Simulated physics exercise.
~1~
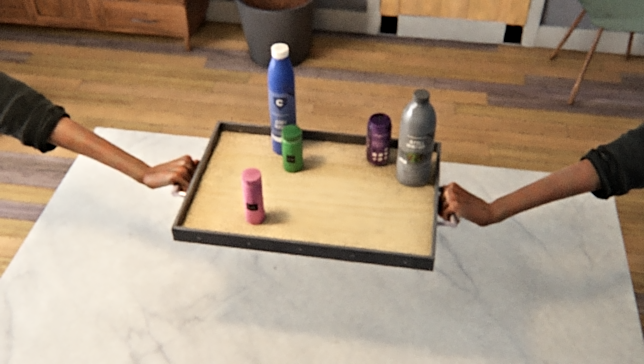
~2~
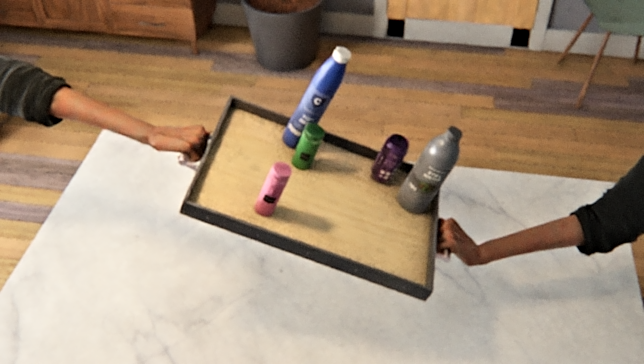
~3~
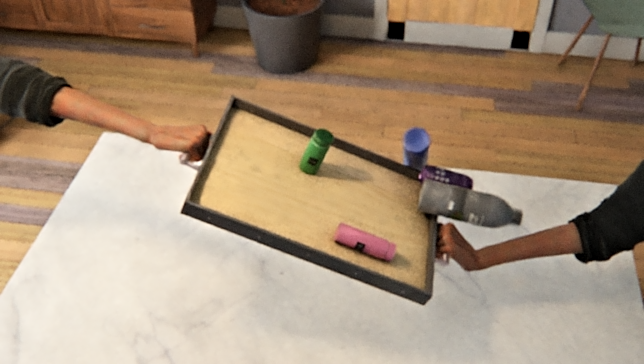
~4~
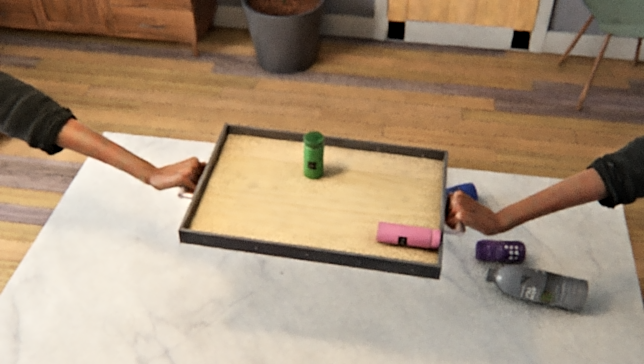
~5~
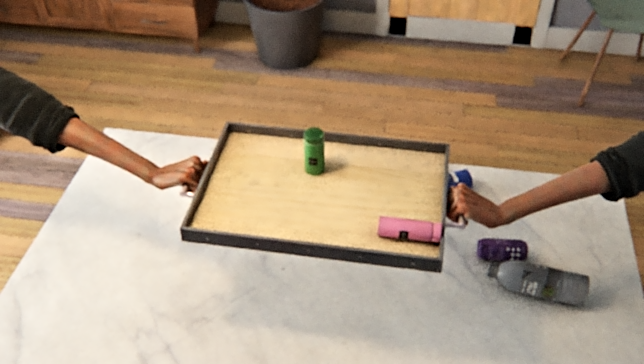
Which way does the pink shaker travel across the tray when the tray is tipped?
It moves to the right, ending up on its side near the tray's right edge.
